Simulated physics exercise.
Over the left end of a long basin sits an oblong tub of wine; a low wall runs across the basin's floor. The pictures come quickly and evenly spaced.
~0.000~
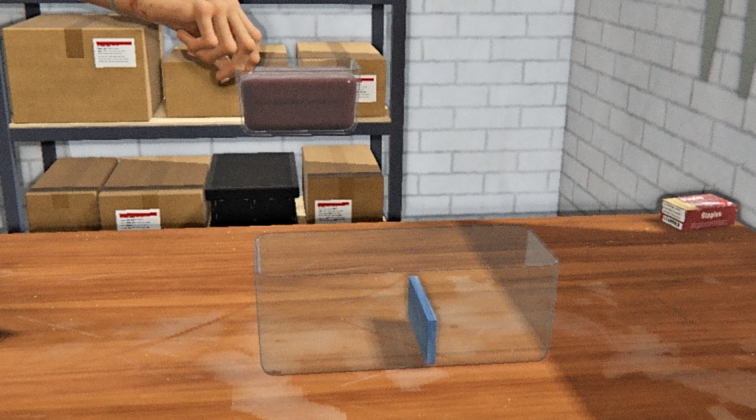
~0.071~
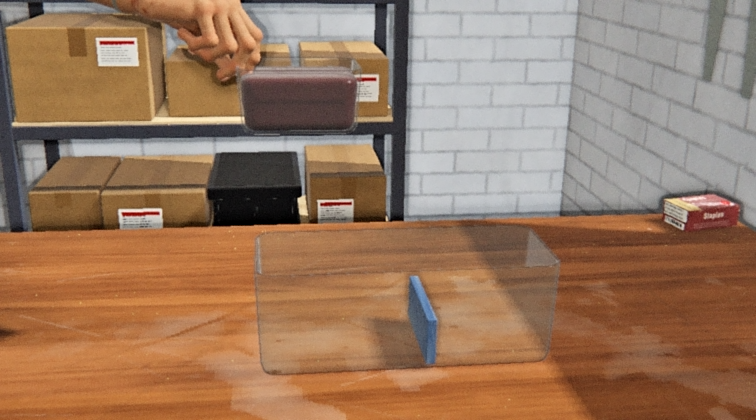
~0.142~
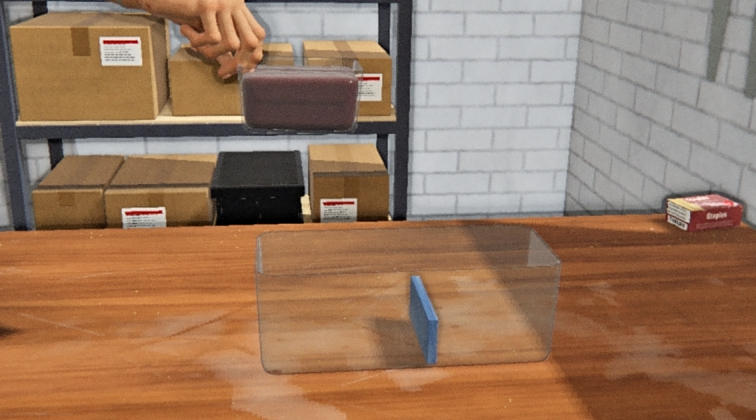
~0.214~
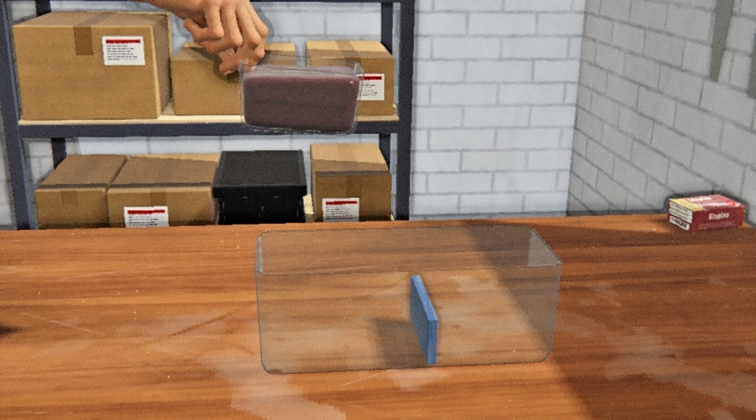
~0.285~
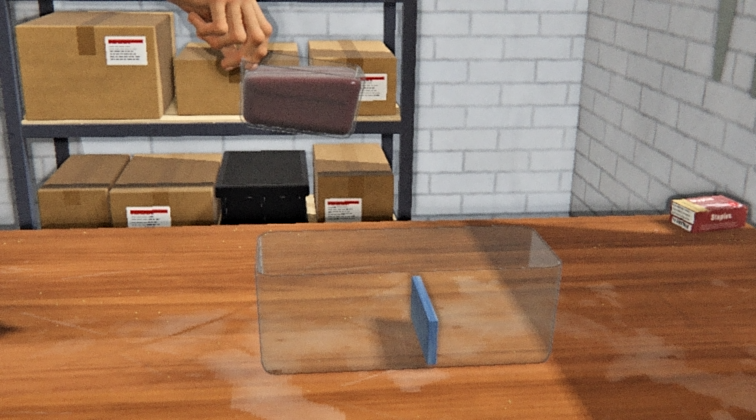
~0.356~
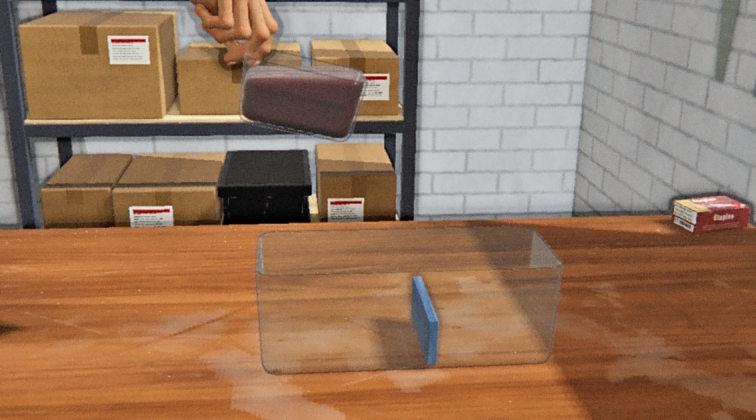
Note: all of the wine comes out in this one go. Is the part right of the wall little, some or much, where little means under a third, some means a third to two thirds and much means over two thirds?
Some.
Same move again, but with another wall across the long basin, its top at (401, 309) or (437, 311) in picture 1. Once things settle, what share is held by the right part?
The first one comes to 70 percent, while the second comes to 40 percent.
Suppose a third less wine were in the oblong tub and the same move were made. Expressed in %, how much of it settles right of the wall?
It works out near 25 percent.
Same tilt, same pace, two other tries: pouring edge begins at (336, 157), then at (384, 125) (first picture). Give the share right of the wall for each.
It comes to 0 % the first time and 70 % the second.
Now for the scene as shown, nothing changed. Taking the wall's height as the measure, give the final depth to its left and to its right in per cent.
The left part 20 per cent, the right part 30.
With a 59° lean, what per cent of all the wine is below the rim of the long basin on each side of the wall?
5 % left, 10 % right.
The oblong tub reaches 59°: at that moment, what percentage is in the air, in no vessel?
Share: Approx. 35 %.
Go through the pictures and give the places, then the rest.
It leans 0°; its right rim is at (356, 66); the wine meets the walls at (240, 73) and (354, 73); the long basin's rim runs from (256, 256) to (543, 245); the wall's top is at (422, 298), in the first picture.
It leans 1°; its right rim is at (357, 66); the wine meets the walls at (241, 73) and (354, 74), in the second picture.
It leans 2°; its right rim is at (359, 67); the wine meets the walls at (242, 73) and (356, 73), in the third picture.
It leans 5°; its right rim is at (360, 70); the wine meets the walls at (244, 72) and (358, 73), in the fourth picture.
It leans 8°; its right rim is at (362, 74); the wine meets the walls at (245, 73) and (359, 74), in the fifth picture.
It leans 13°; its right rim is at (363, 79); the wine meets the walls at (245, 73) and (362, 74), in the sixth picture.
A moment on, the oblong tub is tipped part way and 48 per cent is still to pour, 6 is left of the wall and 12 right of it.
Next, the oblong tub is tipped on its side and 11 per cent is still to pour, 22 is left of the wall and 57 right of it.
Then the oblong tub is tipped on its side and 1 per cent is still to pour, 39 is left of the wall and 57 right of it.
Later the oblong tub is tipped on its side and 0 per cent is still to pour, 41 is left of the wall and 57 right of it.
In the end 41 per cent lies left of the wall, 58 right of it and 1 outside.
